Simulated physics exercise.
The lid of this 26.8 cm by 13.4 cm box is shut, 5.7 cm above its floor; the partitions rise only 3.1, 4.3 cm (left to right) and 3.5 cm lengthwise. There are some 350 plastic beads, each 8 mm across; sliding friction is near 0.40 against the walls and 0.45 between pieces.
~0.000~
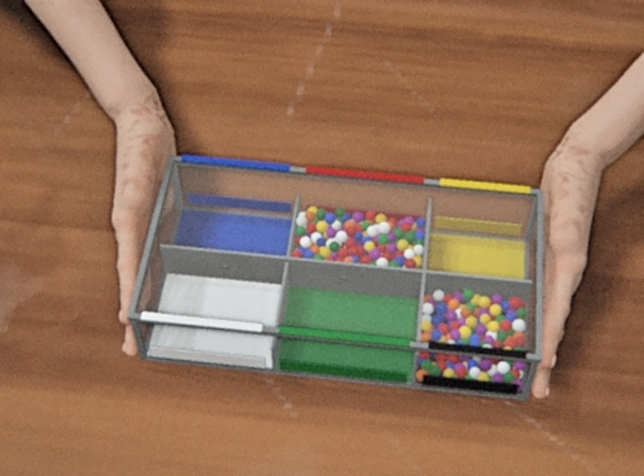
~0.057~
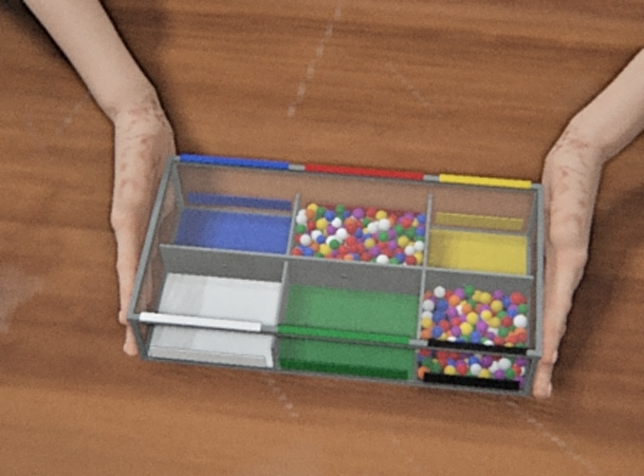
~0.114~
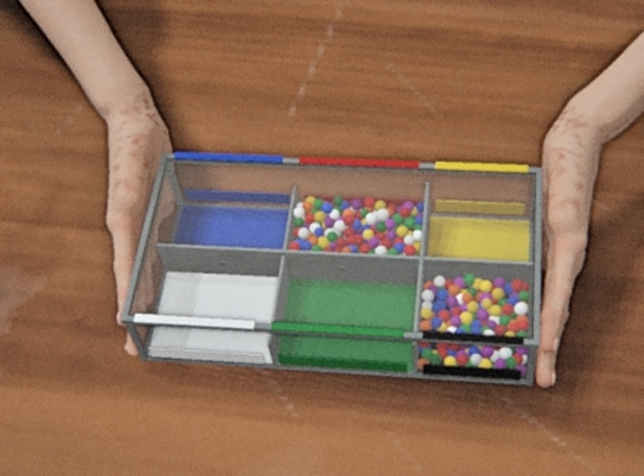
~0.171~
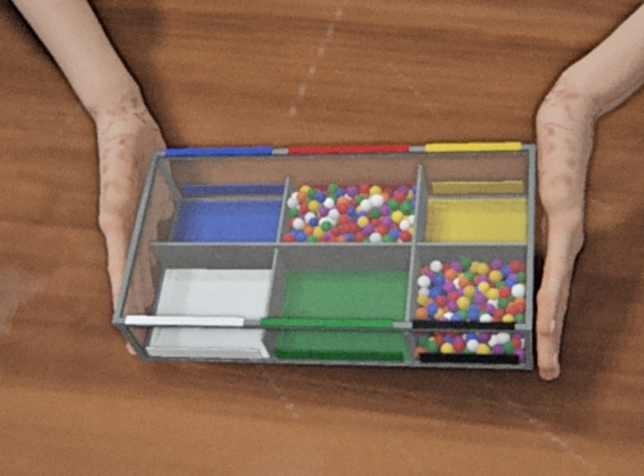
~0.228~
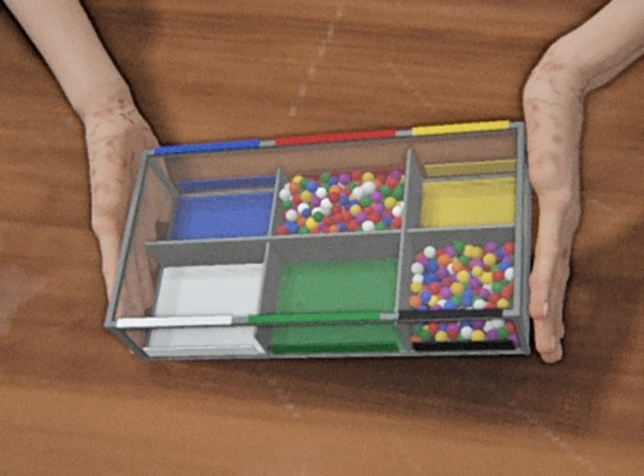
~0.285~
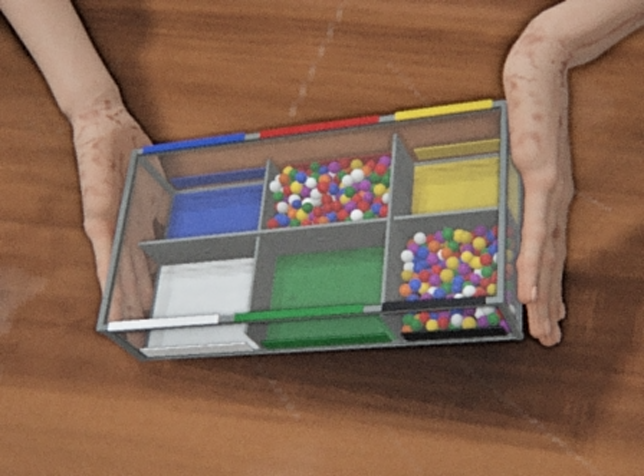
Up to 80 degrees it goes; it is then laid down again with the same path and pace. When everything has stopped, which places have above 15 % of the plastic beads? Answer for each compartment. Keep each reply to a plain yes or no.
Here goes: Red yes; blue no; green no; yellow no; white yes; black yes.
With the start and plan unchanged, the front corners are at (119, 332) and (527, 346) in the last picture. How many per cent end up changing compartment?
My guess is close to 30 per cent.
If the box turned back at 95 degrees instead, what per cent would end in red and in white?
Shares: Red 10, white 45, per cent.
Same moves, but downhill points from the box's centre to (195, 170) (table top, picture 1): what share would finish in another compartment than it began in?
Around 45 percent of them.
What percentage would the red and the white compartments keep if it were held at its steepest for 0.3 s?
In per cent: Red 20, white 35.
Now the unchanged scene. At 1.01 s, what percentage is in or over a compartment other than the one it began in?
Near 20 in a hundred.
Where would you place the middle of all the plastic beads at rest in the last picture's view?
Estimated resting centre: Around (304, 314).
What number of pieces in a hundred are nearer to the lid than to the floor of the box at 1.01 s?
50 per cent, give or take.
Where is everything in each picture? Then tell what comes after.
The first frame shows box tilt 0 degrees, front corners at (135, 315) and (536, 356); red 60 %, black 40 %.
The second frame shows box tilt 1 degrees, front corners at (133, 315) and (536, 352).
The third frame shows box tilt 5 degrees, front corners at (128, 317) and (533, 341), lowest corner left front.
The fourth frame shows box tilt 11 degrees, front corners at (120, 319) and (525, 326), lowest corner left front.
The fifth frame shows box tilt 16 degrees, front corners at (112, 323) and (514, 311), lowest corner left front.
The sixth frame shows box tilt 22 degrees, front corners at (105, 326) and (497, 298), lowest corner left front; red 60 %, black 40 %. Its pace works out near 95 degrees a second.
Then, at 1.01 s, tilt 78 degrees; red 40 %, blue 5 %, green 5 %, white 10 %, black 40 %.
After 1.49 s, tilt 33 degrees; red 25 %, blue 10 %, green 5 %, white 25 %, black 35 %.
After 2.04 s, tilt 0 degrees; red 25 %, blue 10 %, green 5 %, white 25 %, black 35 %.
At rest (2.8 s), red 25 %, blue 10 %, green 5 %, yellow 0 %, white 25 %, black 35 %.
